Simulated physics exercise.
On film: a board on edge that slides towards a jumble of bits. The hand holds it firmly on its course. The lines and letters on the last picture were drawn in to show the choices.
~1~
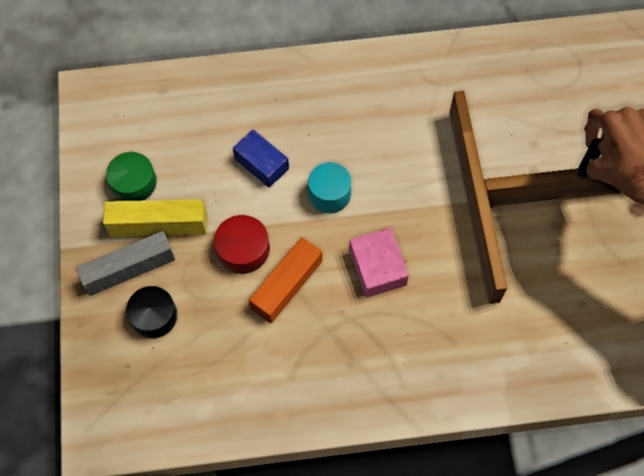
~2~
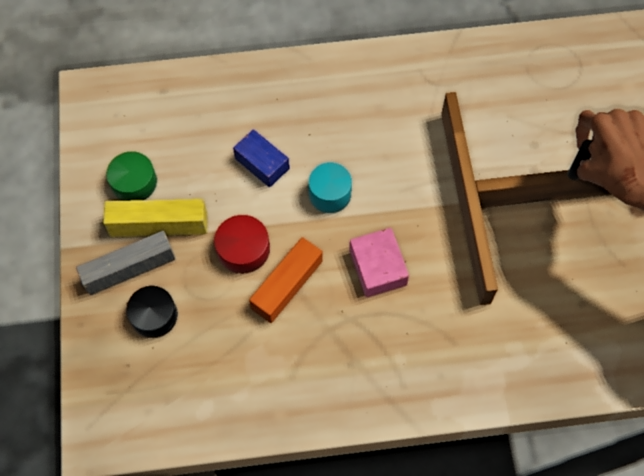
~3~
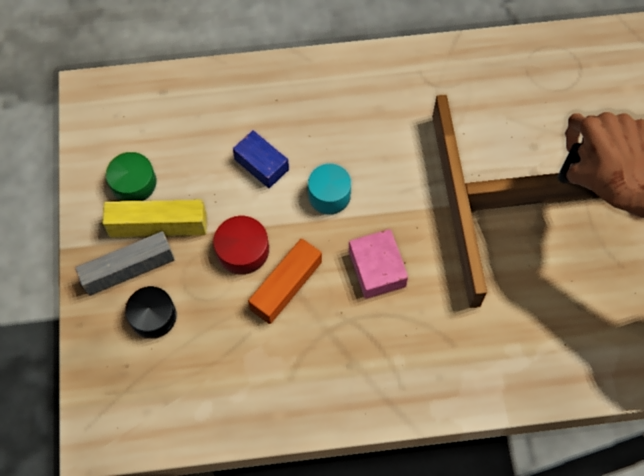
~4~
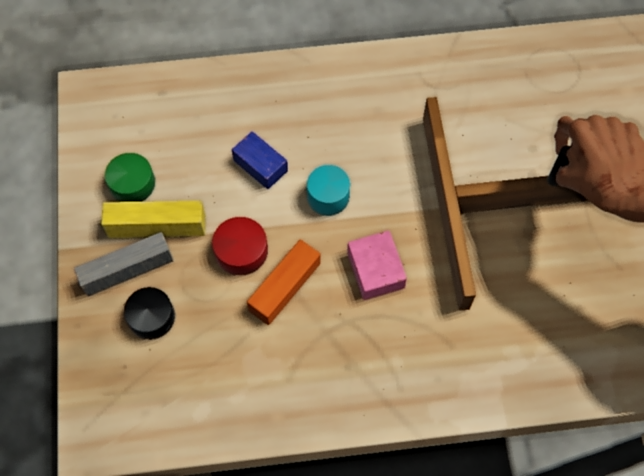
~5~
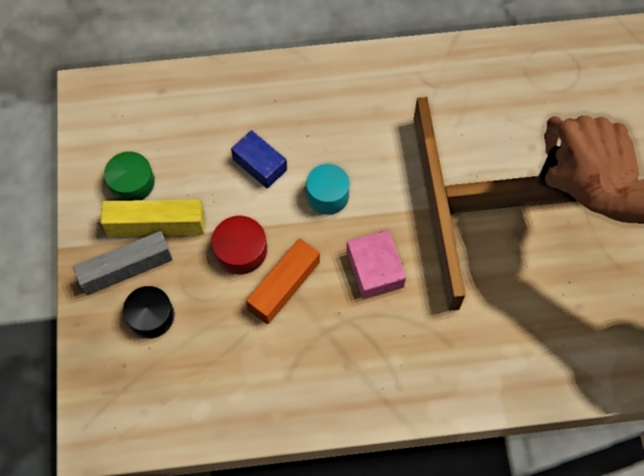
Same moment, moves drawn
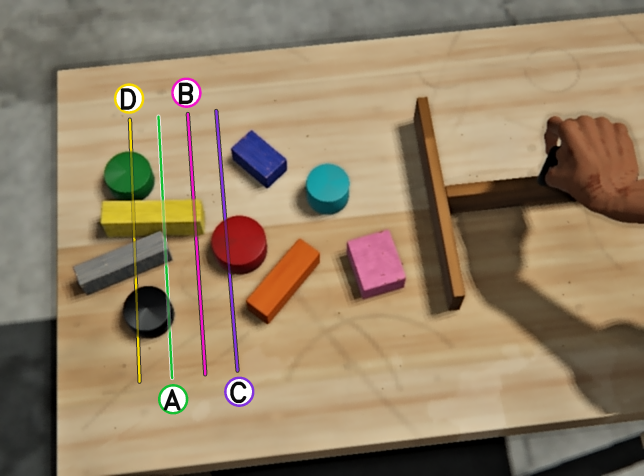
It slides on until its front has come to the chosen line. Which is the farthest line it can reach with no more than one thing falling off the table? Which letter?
No second one falls up to A.
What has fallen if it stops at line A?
It is the grey bar.
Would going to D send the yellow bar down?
By then, yes.
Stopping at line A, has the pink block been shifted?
Yes.
On the copy, A at (165, 239); B at (196, 236); C at (226, 233); D at (134, 242).
On A. First, board (342, 202); orange stick (270, 282); pink block (320, 269).
Then, board (242, 213); grey bar (69, 273); red tin (143, 254).
Finally, board (164, 221); grey bar over the edge; red tin (67, 254); one fallen.
By contrast, B is within the limit but short; C is within the limit but short; D drops four.
